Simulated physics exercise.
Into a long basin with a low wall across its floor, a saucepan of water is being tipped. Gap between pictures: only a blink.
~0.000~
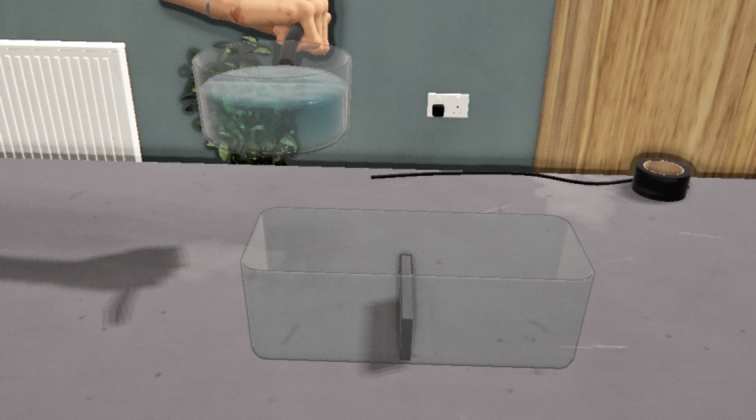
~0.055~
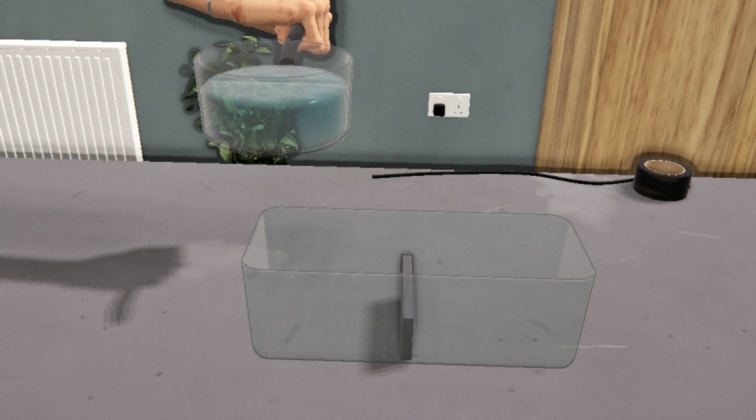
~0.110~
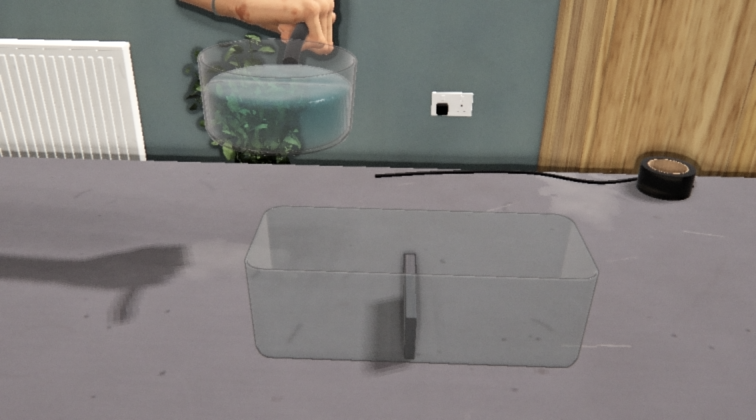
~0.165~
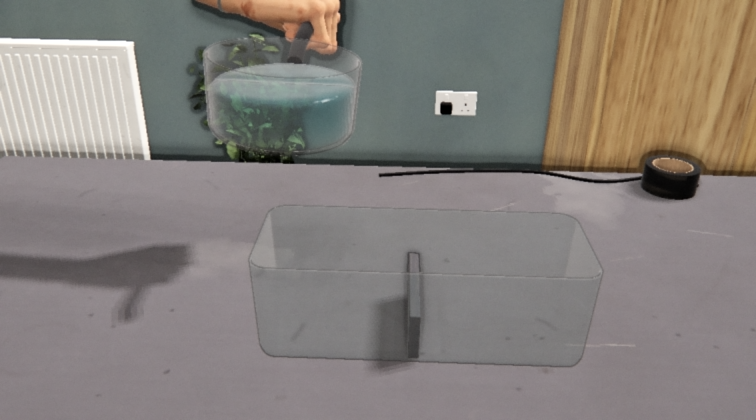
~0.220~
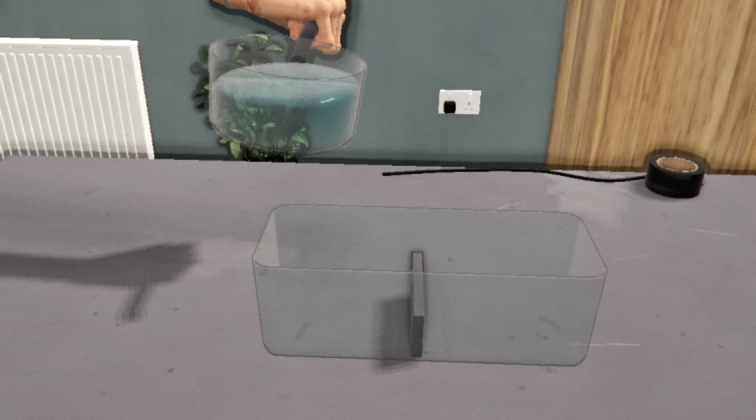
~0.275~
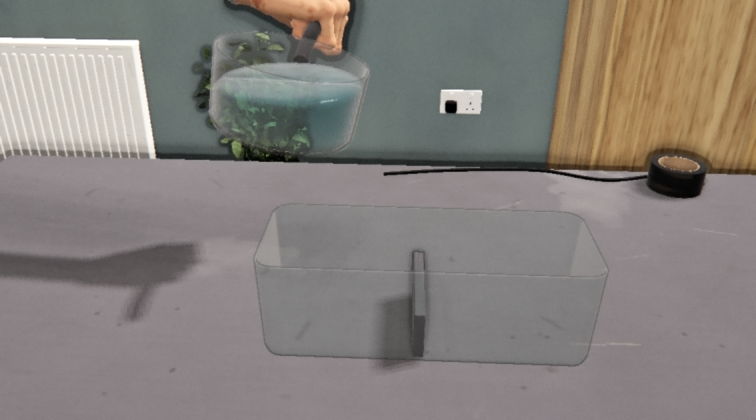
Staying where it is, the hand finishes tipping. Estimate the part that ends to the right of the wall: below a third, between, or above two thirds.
Honestly, the portion right of the wall is middling, a third to two thirds.
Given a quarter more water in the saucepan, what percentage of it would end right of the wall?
60 in a hundred.
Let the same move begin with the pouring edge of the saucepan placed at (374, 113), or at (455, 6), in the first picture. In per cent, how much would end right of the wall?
First try 60 %, second try 95 %.
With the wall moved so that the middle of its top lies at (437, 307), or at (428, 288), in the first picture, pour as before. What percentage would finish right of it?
Record: Case 1 near 20 %, case 2 near 20 %.
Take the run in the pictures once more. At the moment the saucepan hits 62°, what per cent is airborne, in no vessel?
Close to 30 in a hundred.
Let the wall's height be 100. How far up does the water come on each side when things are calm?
On the left roughly 30, on the right roughly 30.
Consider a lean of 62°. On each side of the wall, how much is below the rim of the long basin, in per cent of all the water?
Left 5, right 0.
A moment on, the saucepan is tipped part way and 67 per cent is still to pour, 3 is left of the wall and 2 right of it.
Next, the saucepan is tipped on its side and 16 per cent is still to pour, 21 is left of the wall and 48 right of it.
Then the saucepan is tipped on its side and 2 per cent is still to pour, 46 is left of the wall and 49 right of it.
Later the saucepan is tipped on its side and 0 per cent is still to pour, 49 is left of the wall and 49 right of it.
Finally, 50 per cent lies left of the wall, 49 right of it and 1 outside.
